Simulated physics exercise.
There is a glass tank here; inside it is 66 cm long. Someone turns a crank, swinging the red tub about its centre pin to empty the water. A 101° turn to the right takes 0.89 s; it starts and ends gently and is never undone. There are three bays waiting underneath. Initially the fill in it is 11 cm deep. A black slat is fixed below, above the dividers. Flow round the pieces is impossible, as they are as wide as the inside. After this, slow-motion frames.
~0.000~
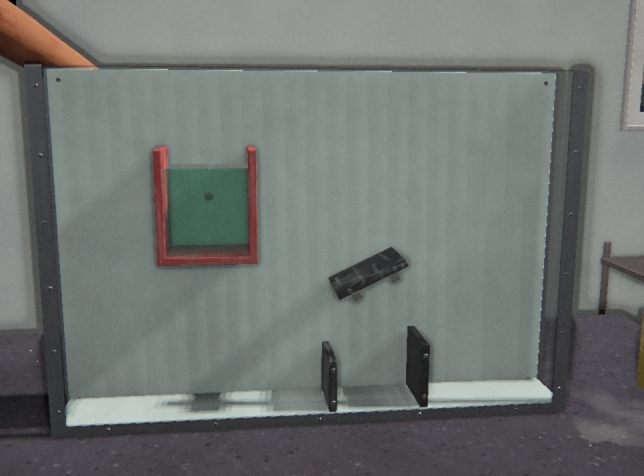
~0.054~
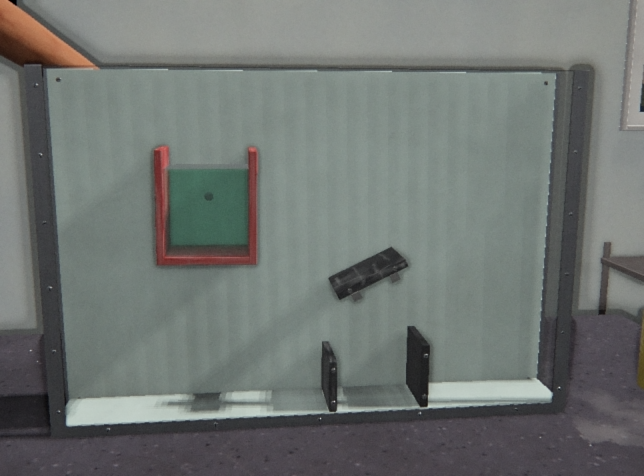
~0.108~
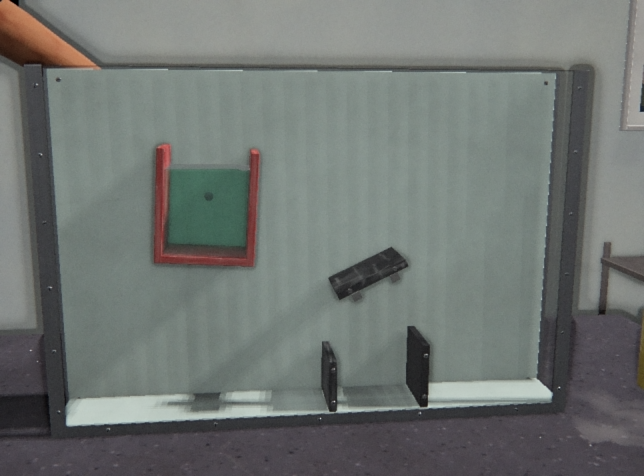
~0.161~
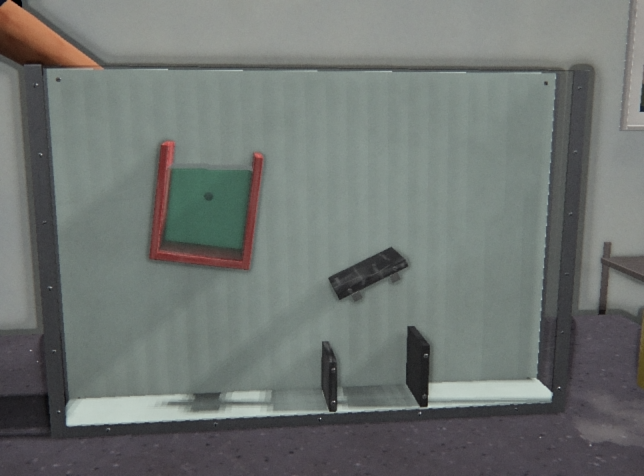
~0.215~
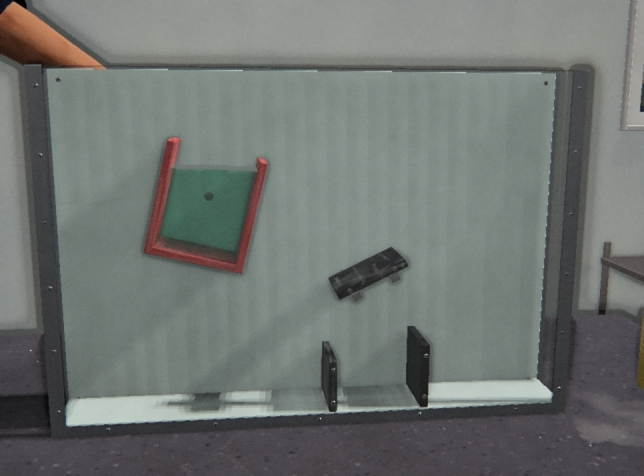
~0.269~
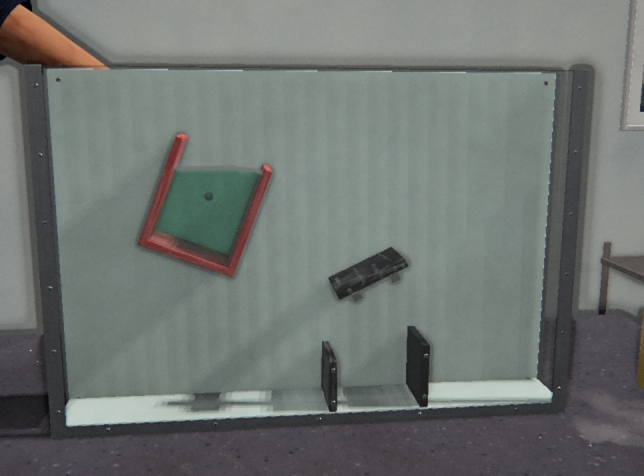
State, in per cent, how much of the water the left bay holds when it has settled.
30 %.
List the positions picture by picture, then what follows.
The first picture shows tilt 0°; lip (252, 152); the highest water is at (191, 171); divider tops at (333, 364) and (426, 347).
The second picture shows tilt 1°; lip (253, 153); the highest water is at (232, 171).
The third picture shows tilt 4°; lip (255, 155); the highest water is at (170, 171).
The fourth picture shows tilt 8°; lip (259, 159); the highest water is at (179, 171).
The fifth picture shows tilt 14°; lip (263, 165); the highest water is at (181, 172).
The sixth picture shows tilt 21°; lip (268, 173); the highest water is at (204, 173).
By 0.47 s the bays hold 0, 0 and 0 per cent, with 100 still above them.
By 0.73 s the bays hold 1, 17 and 0 per cent, with 82 still above them.
By 1.07 s the bays hold 11, 42 and 0 per cent, with 46 still above them.
At rest it is 32 per cent left, 59 middle, 9 right.
